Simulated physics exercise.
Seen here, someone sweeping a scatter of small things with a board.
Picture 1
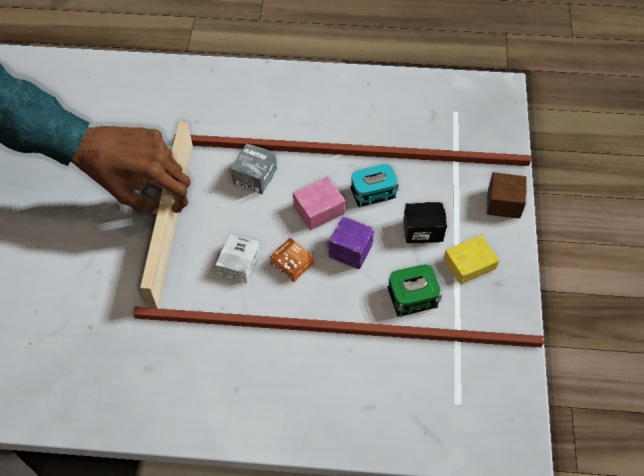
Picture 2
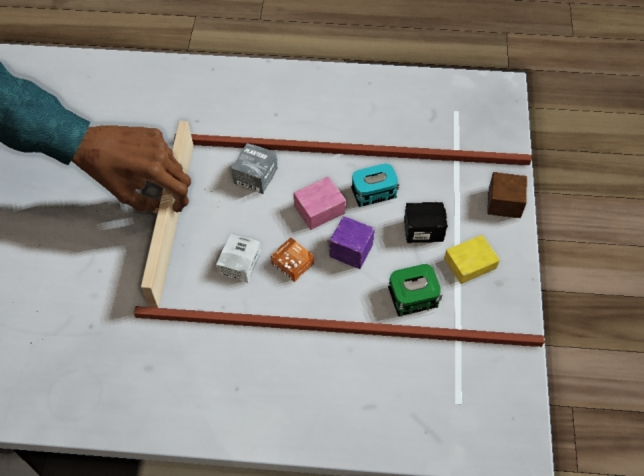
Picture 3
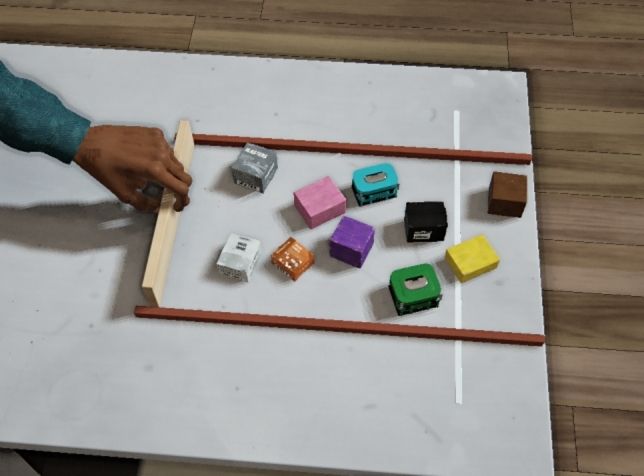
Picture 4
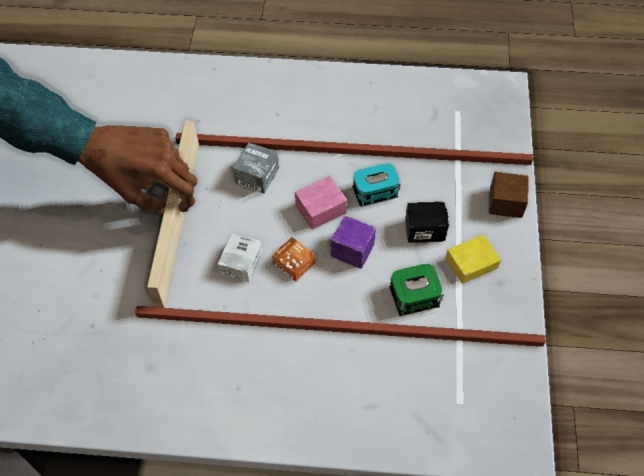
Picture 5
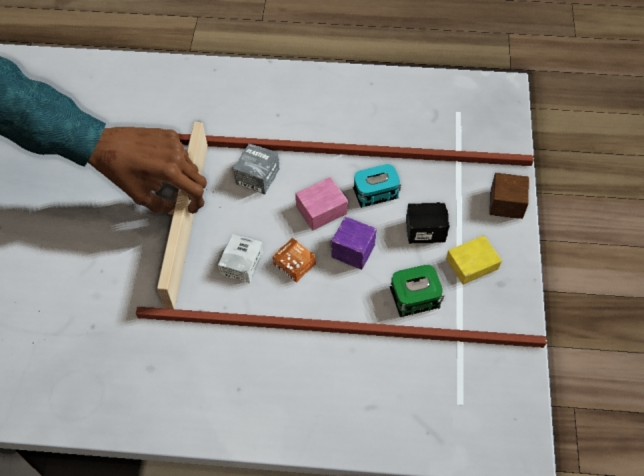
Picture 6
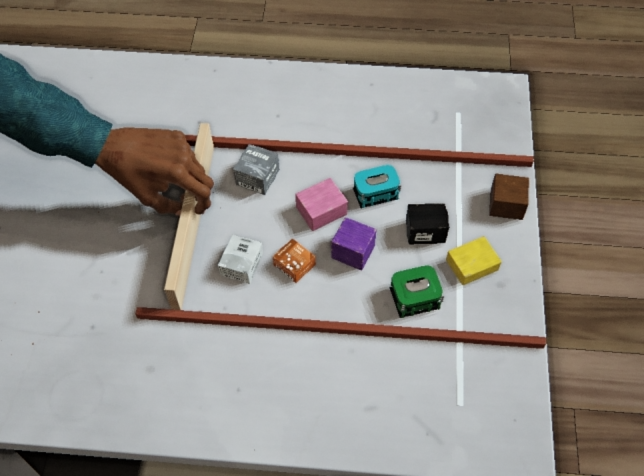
At first, a hand holds a wooden board upright at the left end of two red rails, with colourful blocks and boxes scattered between them on a white table. Then the hand slides the board a short way right, toward the still objects, leaving a small gap before the nearest ones.
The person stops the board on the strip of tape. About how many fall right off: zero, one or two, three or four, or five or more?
Here the number that fall off is one or two.
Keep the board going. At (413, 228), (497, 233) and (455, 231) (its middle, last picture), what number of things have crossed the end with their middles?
The counts: 0, 7 and 2.
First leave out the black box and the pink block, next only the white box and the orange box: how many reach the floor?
It would be 1 and 1.
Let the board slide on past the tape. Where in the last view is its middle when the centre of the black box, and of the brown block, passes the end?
At (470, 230) for the black box; at (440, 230) for the brown block.
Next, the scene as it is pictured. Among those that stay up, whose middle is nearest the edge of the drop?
Foremost is the green case.
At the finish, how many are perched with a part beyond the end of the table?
That would be 3.
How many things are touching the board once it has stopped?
3 of them.
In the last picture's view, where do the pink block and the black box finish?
Near (484, 221) and (531, 220).
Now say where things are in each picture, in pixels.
In the first frame, brown block (507, 195); yellow block (471, 259); black box (425, 223); board (169, 211); tape (457, 242).
In the second frame, yellow block (472, 259); grey box (255, 169).
In the third frame, black box (426, 222); white box (240, 257).
In the fourth frame, brown block (509, 195); turquoise case (376, 185).
In the fifth frame, yellow block (473, 260); orange box (294, 260).
In the sixth frame, brown block (509, 197); yellow block (473, 261); black box (427, 224); board (191, 213); tape (459, 243).
Soon after, none off yet; brown block at rest near (509, 197); yellow block at rest near (473, 261); black box at rest near (427, 224).
Then, none off yet; brown block at rest near (509, 197); yellow block at rest near (473, 261); black box at rest near (430, 223).
Further on, none off yet; brown block moved a little near (521, 195); yellow block moved about its own width near (513, 262); black box moved well along near (493, 219).
At rest, the number that fall off is one or two; fallen, yellow block and brown block.
